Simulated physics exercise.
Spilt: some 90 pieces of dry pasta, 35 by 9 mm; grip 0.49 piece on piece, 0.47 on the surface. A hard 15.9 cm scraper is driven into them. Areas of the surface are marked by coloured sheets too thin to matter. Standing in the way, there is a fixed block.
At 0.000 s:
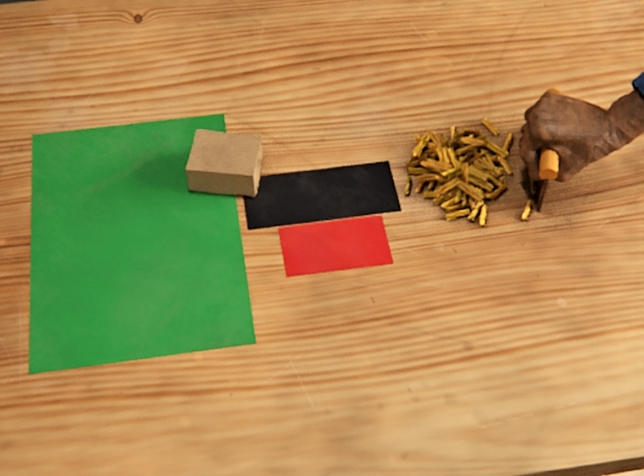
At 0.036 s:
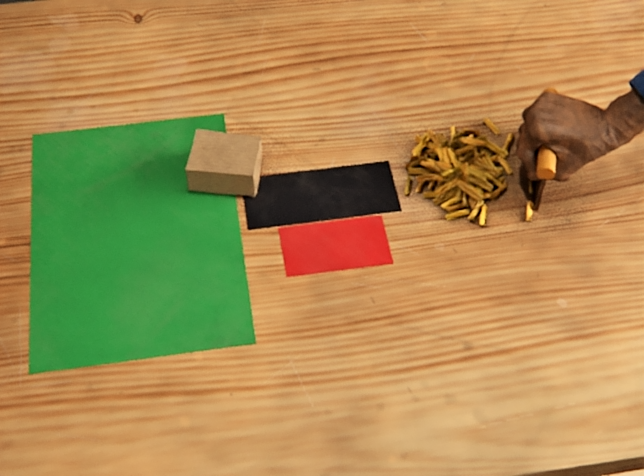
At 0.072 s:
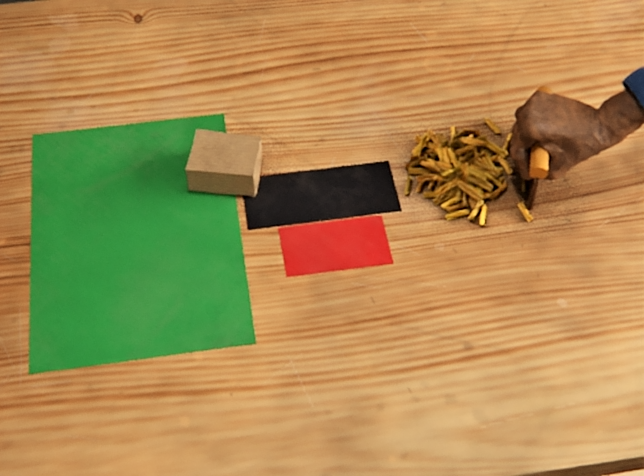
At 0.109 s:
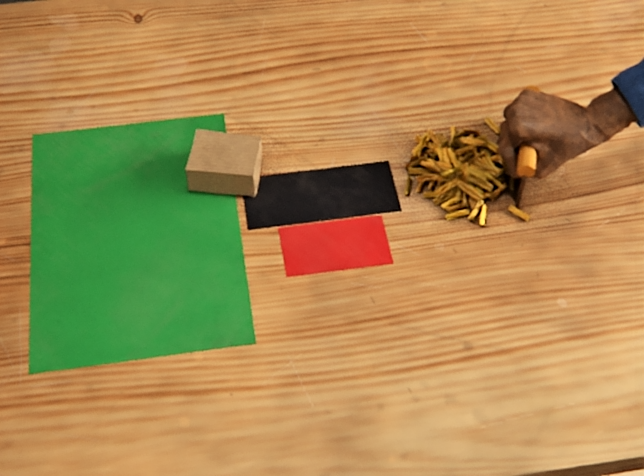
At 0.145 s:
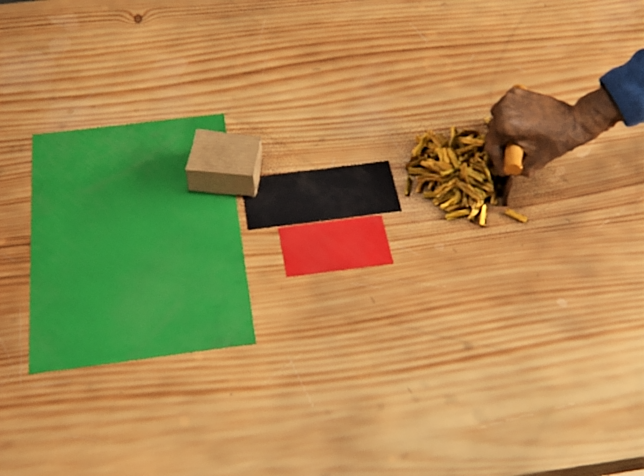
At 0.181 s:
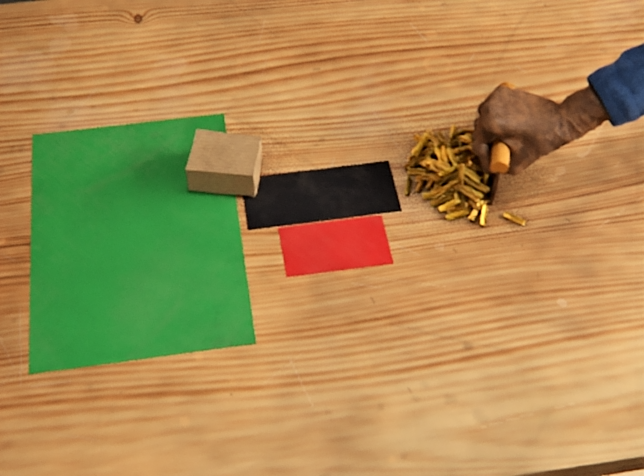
On a wooden tabletop, a loose pile of dry pasta lies to the right of a green mat, a tan block, and black and red mats. A hand holding a scraper starts at the pile's right side, then slides left into it, nudging the nearest pieces closer together.
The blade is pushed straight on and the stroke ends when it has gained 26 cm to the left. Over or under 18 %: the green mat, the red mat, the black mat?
Green mat - under; red mat - under; black mat - over.
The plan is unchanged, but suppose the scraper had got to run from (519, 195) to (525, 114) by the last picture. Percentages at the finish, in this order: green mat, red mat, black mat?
The green mat ends with 0 %, the red mat with 25 %, the black mat with 35 %.
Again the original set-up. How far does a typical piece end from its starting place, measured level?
It works out at about 22 centimetres.
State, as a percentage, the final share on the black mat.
25 %.
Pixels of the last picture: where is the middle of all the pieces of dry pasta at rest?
Near pixel (324, 155).
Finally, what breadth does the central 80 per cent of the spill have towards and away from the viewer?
Roughly 20 cm.
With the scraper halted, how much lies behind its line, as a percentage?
Estimated share: Near 20 %.
Then, at 0.42 s, scraper 18 cm from its start, spill 18 cm wide; black mat 35 %, off the mats 65 %.
Then, at 0.65 s, scraper 27 cm from its start, spill 21 cm wide; black mat 25 %, off the mats 70 %.
Then, at 0.86 s, scraper 27 cm from its start, spill 22 cm wide; black mat 25 %, off the mats 70 %.
In the end, at 1.7 s, red mat 0 %, black mat 25 %, green mat 0 %, off the mats 70 %.
